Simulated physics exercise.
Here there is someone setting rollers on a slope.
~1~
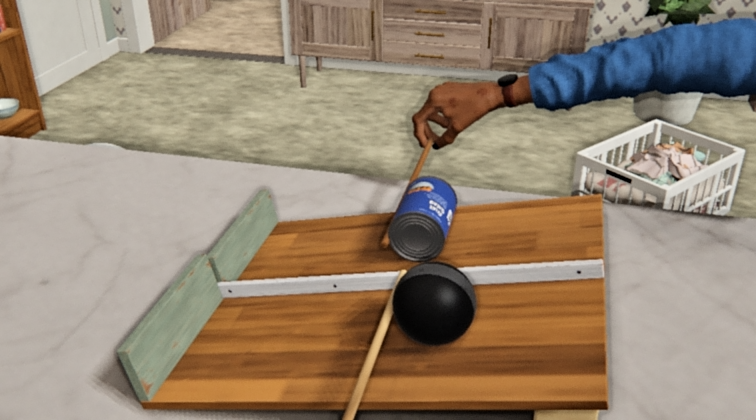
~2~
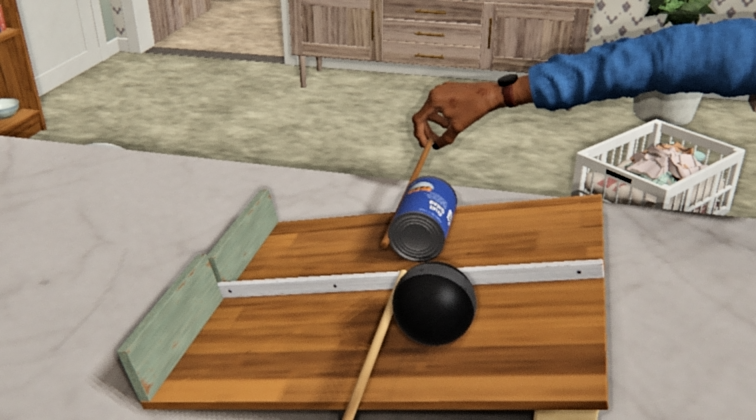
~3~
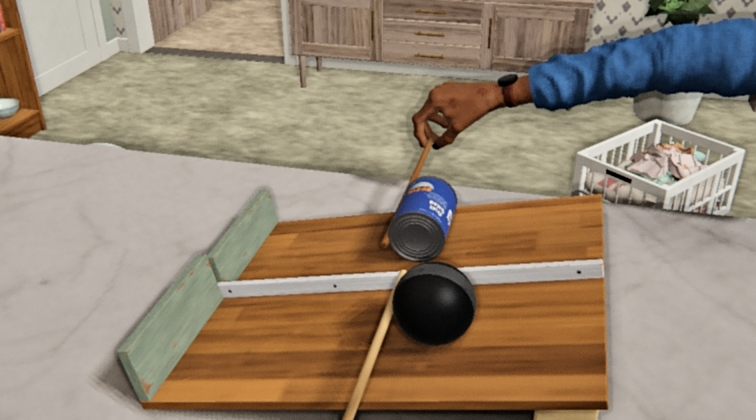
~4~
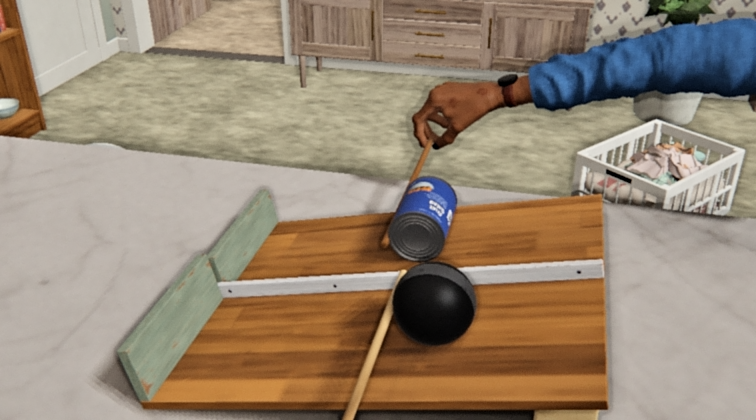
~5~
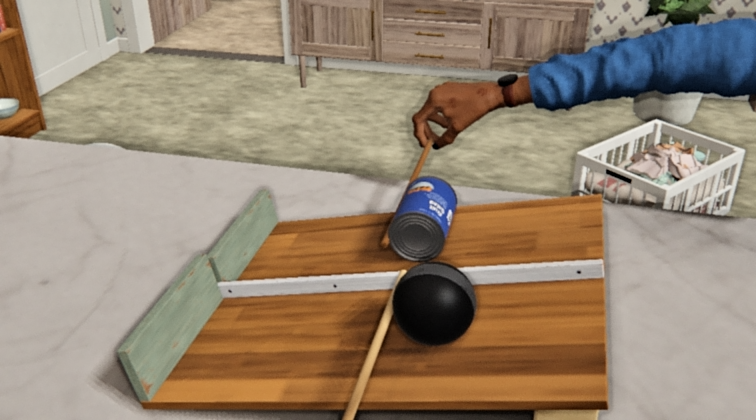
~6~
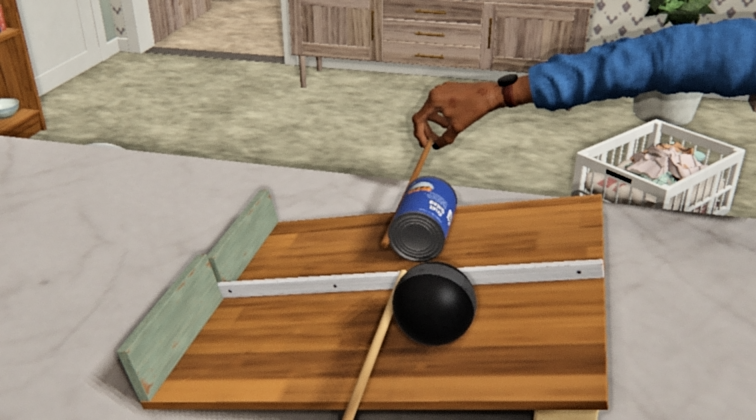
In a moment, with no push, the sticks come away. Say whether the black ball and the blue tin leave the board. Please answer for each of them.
The black ball stays on, and the blue tin stays on.
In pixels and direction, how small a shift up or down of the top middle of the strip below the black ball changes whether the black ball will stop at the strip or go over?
It is roughly 32 pixels, and the shift goes down.
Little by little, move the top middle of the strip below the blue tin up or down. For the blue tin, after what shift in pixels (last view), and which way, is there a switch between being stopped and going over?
Down by roughly 24 pixels.
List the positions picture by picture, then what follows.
Held back by the sticks; black ball (434, 304); blue tin (424, 218); board (388, 267), in the first frame.
Held back by the sticks; blue tin (424, 218); board (388, 267), in the second frame.
Held back by the sticks; black ball (434, 304); board (388, 267), in the third frame.
Held back by the sticks; blue tin (424, 218); board (388, 267), in the fourth frame.
Held back by the sticks; black ball (434, 304); board (388, 267), in the fifth frame.
Held back by the sticks; black ball (434, 304); blue tin (424, 218); board (388, 267), in the sixth frame.
Then, 0.38 s on from there, black ball rolling on the board near (354, 308); blue tin rolling on the board near (364, 223).
In the end, the black ball is held by the strip, near (210, 314); the blue tin is held by the strip, near (270, 232).
